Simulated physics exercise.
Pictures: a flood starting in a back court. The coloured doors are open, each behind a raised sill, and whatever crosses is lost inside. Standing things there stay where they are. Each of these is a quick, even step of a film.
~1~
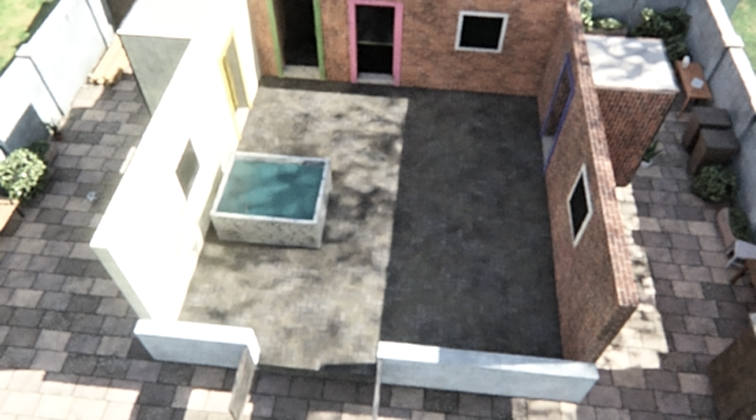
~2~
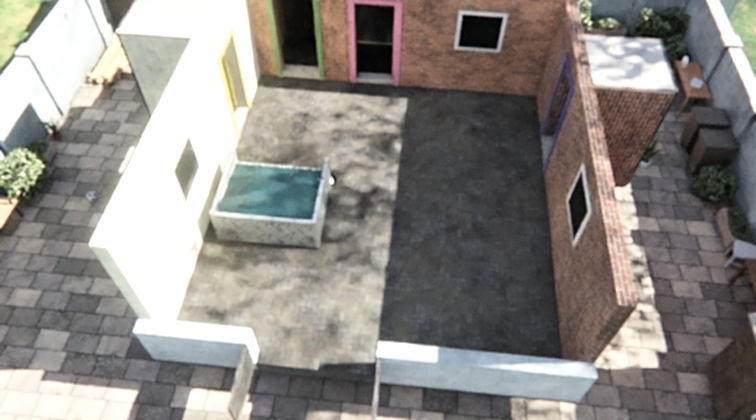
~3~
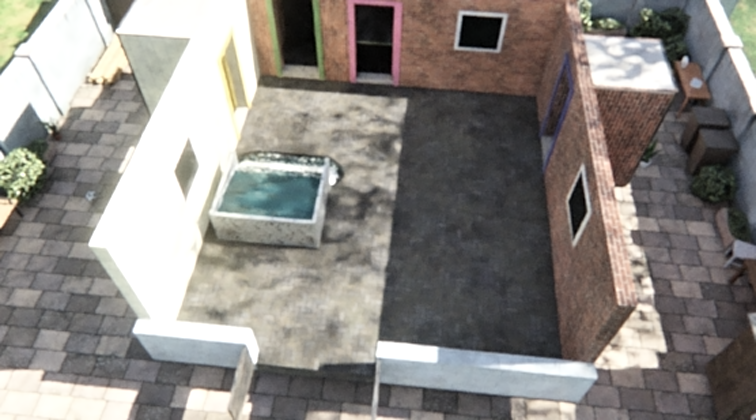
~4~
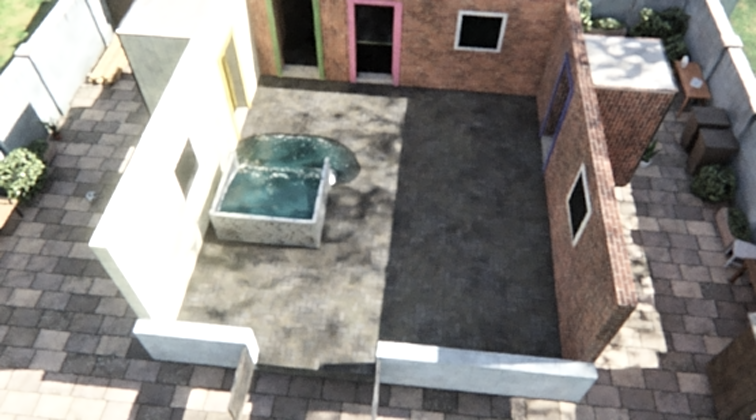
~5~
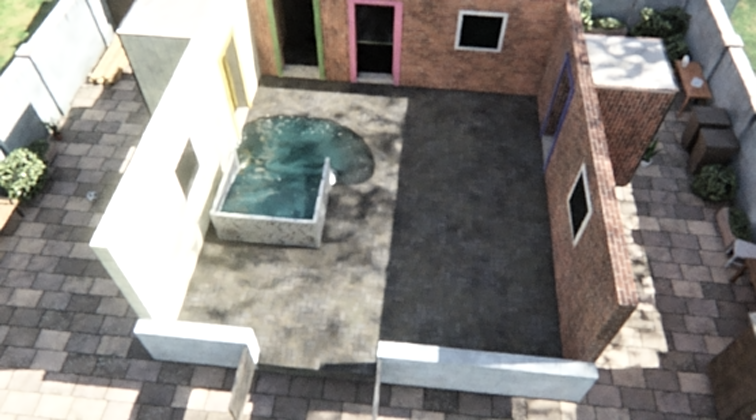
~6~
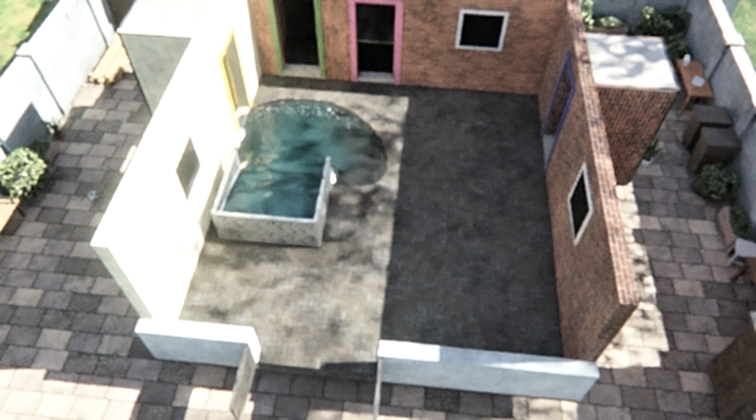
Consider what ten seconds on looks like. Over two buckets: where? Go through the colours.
Green door yes, pink door yes, yellow door yes, blue door no.
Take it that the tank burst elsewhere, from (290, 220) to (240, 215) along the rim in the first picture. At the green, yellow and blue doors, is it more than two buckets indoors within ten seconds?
Here's how it turns out: The green door fails to reach the limit, the yellow door fails to reach the limit, and the blue door fails to reach the limit.
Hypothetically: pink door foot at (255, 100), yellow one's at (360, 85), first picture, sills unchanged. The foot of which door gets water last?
Answer: The one in blue.
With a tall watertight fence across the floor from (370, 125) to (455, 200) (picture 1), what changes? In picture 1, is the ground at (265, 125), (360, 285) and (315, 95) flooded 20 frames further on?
Results in order: Swamped / bone-dry / swamped.
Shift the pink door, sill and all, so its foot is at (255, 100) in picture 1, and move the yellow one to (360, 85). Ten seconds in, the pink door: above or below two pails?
Note - pink door ends up higher.
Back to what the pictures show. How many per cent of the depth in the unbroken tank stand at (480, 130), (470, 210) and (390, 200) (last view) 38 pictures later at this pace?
6, 4 and 2 in a hundred, in turn.
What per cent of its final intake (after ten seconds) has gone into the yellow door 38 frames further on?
About 95 per cent.
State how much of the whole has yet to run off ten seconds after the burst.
About 84 %.
A moment on, water covers 25 % of the floor; the green door over two buckets in, the pink door wet at the sill, nothing in, the yellow door under two buckets in, the blue door not reached.
Next, water covers 30 % of the floor; the green door over two buckets in, the pink door over two buckets in, the yellow door over two buckets in, the blue door not reached.
Then, water covers 35 % of the floor; the green door far over two buckets in, the pink door over two buckets in, the yellow door over two buckets in, the blue door not reached.
Later, water covers 60 % of the floor; the green door far over two buckets in, the pink door over two buckets in, the yellow door far over two buckets in, the blue door wet at the sill, nothing in.
In the end, water covers 80 % of the floor; the green door far over two buckets in, the pink door over two buckets in, the yellow door far over two buckets in, the blue door under two buckets in.
